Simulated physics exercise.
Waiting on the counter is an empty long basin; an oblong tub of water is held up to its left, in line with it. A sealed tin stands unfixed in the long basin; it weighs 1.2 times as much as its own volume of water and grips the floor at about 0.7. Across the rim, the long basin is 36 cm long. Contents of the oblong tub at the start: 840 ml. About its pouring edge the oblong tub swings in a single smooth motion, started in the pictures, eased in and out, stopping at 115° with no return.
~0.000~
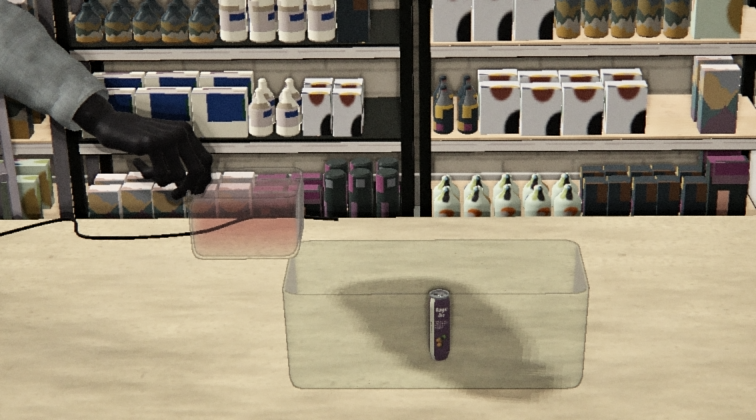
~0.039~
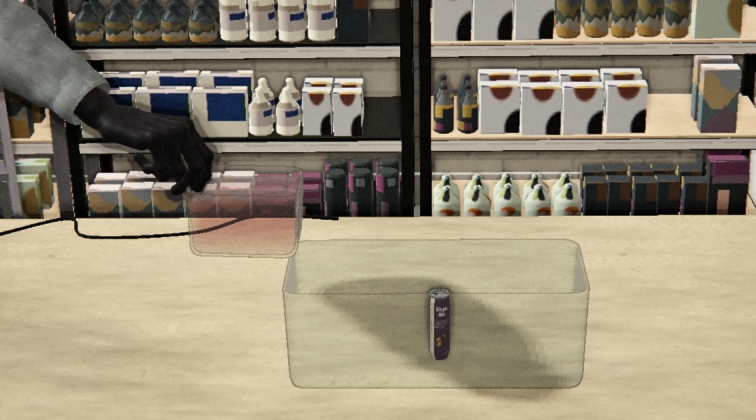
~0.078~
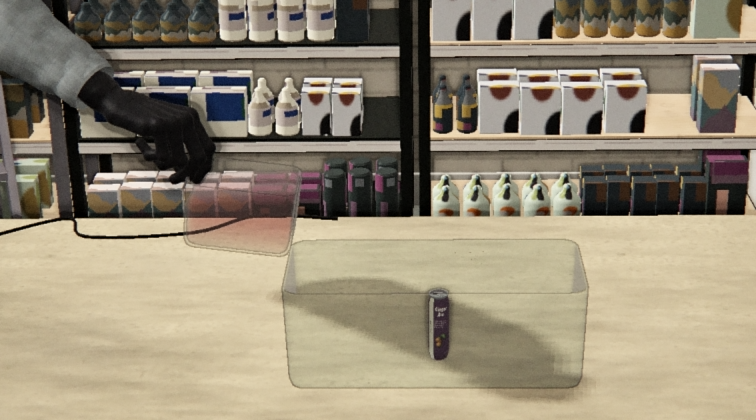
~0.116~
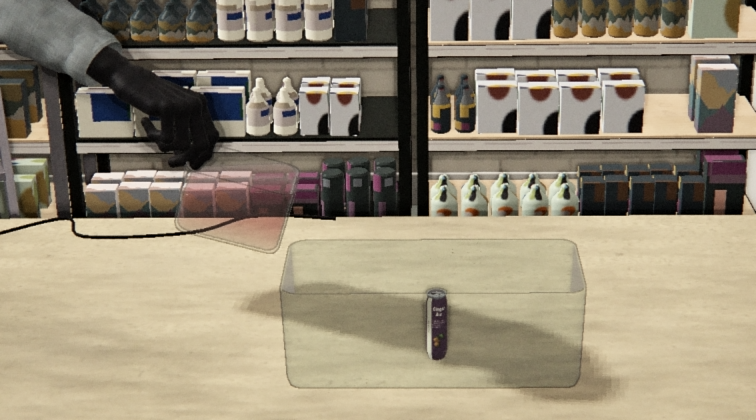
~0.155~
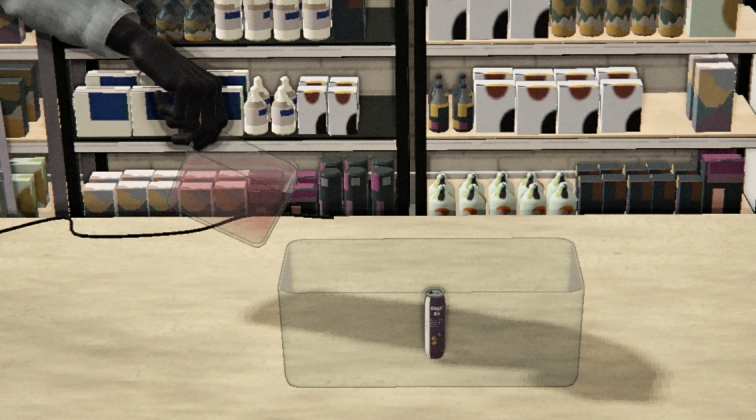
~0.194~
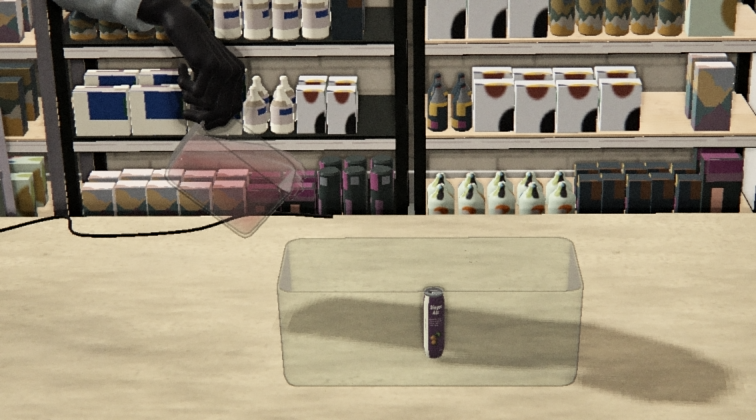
Shop counter with stocked shelves behind, a dark-gloved hand tilting a translucent pinkish tub rightward beside a clear basin and small tin.
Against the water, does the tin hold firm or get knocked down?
It gets knocked down.
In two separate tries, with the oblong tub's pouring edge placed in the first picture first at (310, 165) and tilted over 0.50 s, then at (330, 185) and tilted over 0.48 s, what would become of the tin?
First it topples; then it goes over.
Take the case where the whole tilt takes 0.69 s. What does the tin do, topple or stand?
Tips over.
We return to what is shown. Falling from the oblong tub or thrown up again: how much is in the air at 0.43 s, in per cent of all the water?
About 50 per cent.
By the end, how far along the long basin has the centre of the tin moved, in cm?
0.0 cm.
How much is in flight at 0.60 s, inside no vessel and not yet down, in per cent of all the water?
Estimate: About 9 in a hundred.
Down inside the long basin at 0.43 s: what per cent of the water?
Roughly 14 per cent.
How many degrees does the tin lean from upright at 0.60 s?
Tilt: Around 5 degrees.
Then, 0.43 s in, the tilt is 112° and 38 per cent is still to pour; the tin stands where it began.
Then, 0.60 s in, the tilt is 115° and 5 per cent is still to pour; the tin leans 6°.
Then, 0.78 s in, the tilt is 115° and 0 per cent is still to pour; the tin leans 12°.
Then, 0.98 s in, the tilt is 115° and 0 per cent is still to pour; the tin leans 9°.
Finally, the tin lies on its side.
